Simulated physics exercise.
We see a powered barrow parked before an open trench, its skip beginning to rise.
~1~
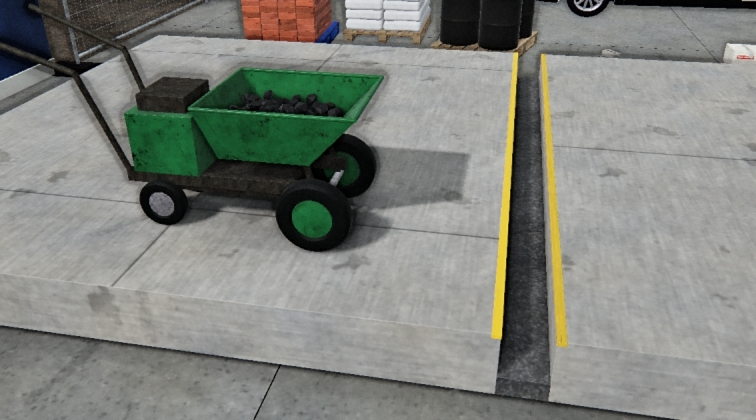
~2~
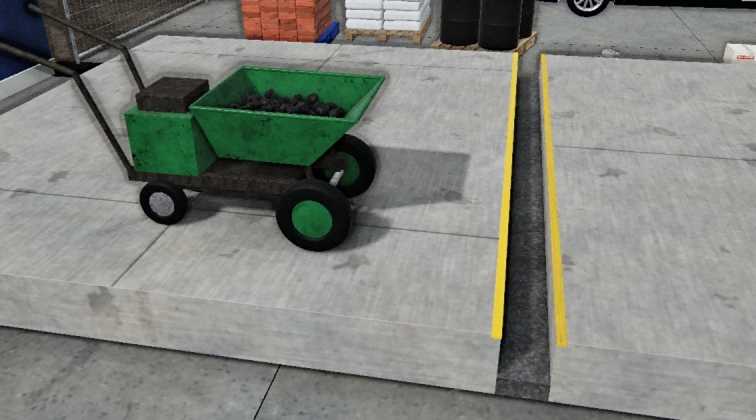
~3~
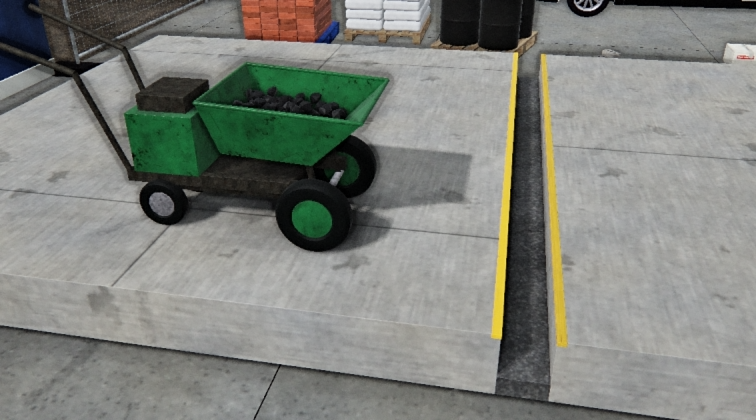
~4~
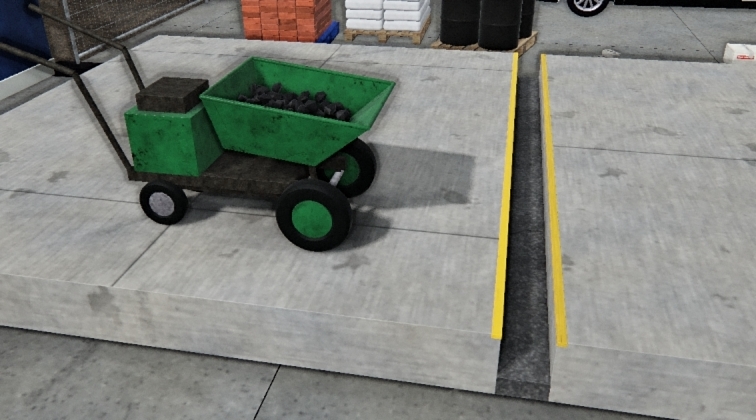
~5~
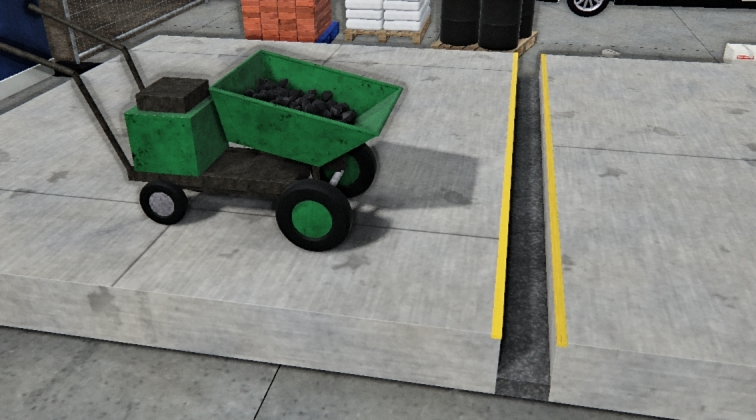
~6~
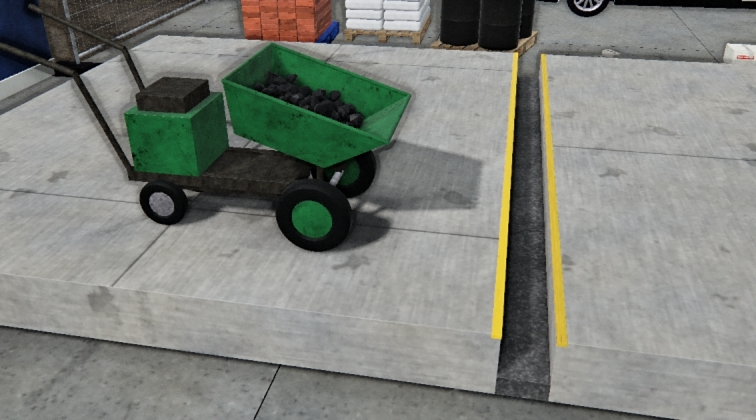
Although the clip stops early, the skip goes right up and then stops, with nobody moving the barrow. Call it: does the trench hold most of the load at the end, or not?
Not - it holds the smaller portion.
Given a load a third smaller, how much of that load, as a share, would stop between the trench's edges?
Share: Approx. 10 per cent.
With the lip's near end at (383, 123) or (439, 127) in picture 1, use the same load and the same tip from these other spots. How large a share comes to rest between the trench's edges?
Result: 40 in a hundred, then 90 in a hundred.
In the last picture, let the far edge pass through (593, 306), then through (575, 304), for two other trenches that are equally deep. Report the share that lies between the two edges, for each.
Near 10 % and 10 %.
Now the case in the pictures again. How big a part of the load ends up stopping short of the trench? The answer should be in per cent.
75 percent.
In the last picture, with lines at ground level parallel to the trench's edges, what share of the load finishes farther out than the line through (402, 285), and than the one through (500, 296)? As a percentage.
Result, first then second: 90 %, 10 %.
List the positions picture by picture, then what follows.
In the first frame, lip of the skip near (354, 121), level; top of the load near (277, 114), lumps of coal; first edge of the trench near (499, 295); far edge near (560, 302), the trench under half as wide as the skip, and about as deep as wide.
In the second frame, lip of the skip near (356, 122), level; top of the load near (270, 109).
In the third frame, lip of the skip near (361, 124), tipped barely; top of the load near (269, 109).
In the fourth frame, lip of the skip near (368, 128), tipped a little; top of the load near (268, 110).
In the fifth frame, lip of the skip near (377, 135), tipped a little; top of the load near (264, 107).
In the sixth frame, lip of the skip near (387, 142), tipped clearly; top of the load near (270, 100); first edge of the trench near (499, 295); far edge near (560, 302).
Shortly afterwards, skip tipped steeply; the whole lot in the skip.
Next, skip tipped steeply; the bulk in the skip; a little short of the trench; only a few in or heaped over the trench.
Some moments later, skip tipped right over; a little in the skip; the bulk short of the trench; a little in or heaped over the trench.
In the end, skip tipped right over; a little in the skip; the bulk short of the trench; a little in or heaped over the trench; none at all beyond it.
